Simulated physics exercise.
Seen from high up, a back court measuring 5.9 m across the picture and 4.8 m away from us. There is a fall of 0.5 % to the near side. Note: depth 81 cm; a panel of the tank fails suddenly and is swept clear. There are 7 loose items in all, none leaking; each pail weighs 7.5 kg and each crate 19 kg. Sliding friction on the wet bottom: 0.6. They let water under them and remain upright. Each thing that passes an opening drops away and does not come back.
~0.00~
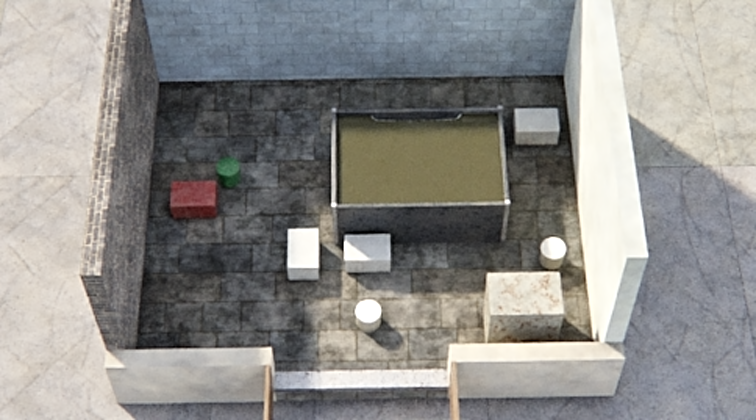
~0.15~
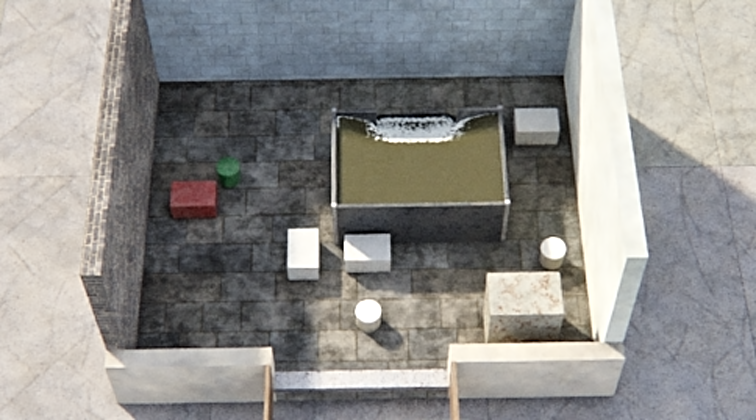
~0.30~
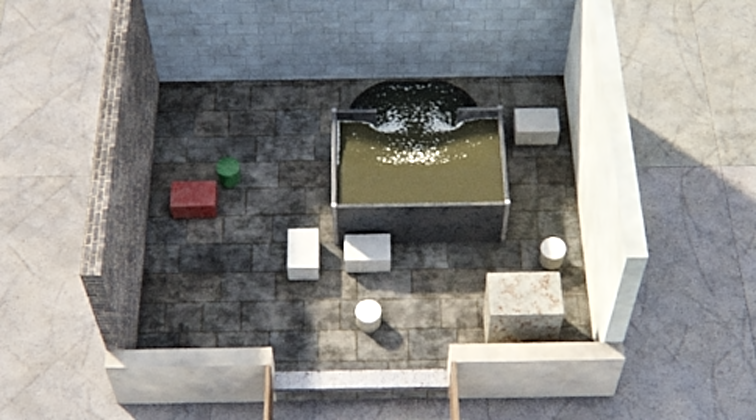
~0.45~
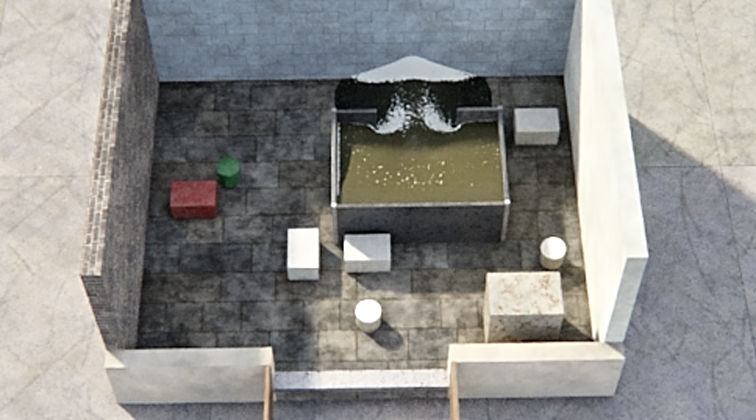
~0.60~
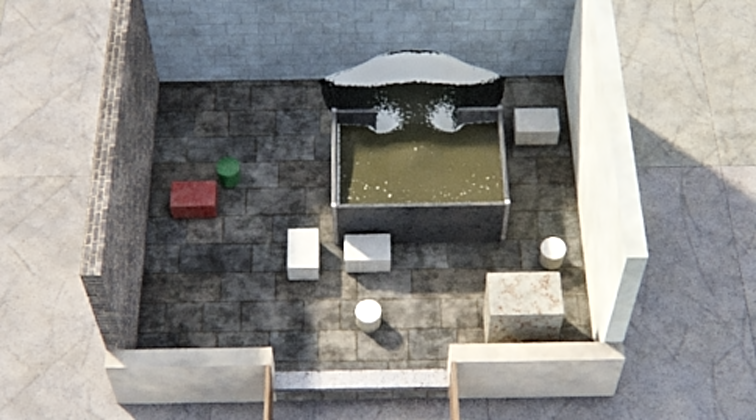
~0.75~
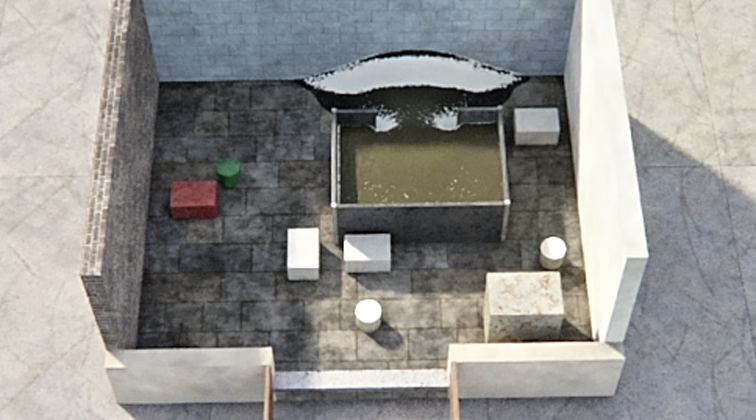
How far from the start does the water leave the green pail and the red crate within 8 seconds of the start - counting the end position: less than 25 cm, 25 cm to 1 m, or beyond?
Result: Green pail: Well off its start; red crate: Well off its start.
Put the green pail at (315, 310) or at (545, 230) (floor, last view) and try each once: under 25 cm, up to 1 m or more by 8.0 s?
Try one, it is swept a long way; try two, it is swept a long way.
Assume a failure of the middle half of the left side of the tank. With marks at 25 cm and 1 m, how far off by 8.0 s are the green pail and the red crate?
Well, the green pail goes a long way and the red crate goes a long way.
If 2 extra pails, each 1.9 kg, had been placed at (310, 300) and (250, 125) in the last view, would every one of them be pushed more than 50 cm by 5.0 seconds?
So that's behind the line and then across the line.
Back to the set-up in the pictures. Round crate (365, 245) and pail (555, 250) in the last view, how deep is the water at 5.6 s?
Roughly 7 and 7 cm.
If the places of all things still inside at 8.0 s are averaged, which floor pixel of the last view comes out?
Mean position approx. (307, 283).
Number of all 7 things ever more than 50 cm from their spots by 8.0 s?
6 in all.
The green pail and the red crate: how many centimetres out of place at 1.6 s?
Shifts: Around 0 and 0 cm.
After 1.6 s the green pail is near (228, 166), 0.0 m from its start, aground; the red crate is near (193, 193), 0.0 m from its start, aground; 0 of 7 are out; 0 afloat.
After 3.6 s the green pail is near (221, 182), 0.3 m from its start, aground; the red crate is near (230, 245), 1.0 m from its start, aground; 0 of 7 are out; 1 afloat.
After 5.6 s the green pail is near (247, 247), 1.3 m from its start, aground; the red crate is near (275, 293), 2.0 m from its start, aground; 0 of 7 are out; 2 afloat.
After 8.0 s the green pail is near (258, 250), 1.4 m from its start, afloat; the red crate is near (241, 285), 1.6 m from its start, afloat; 0 of 7 are out; 6 afloat.
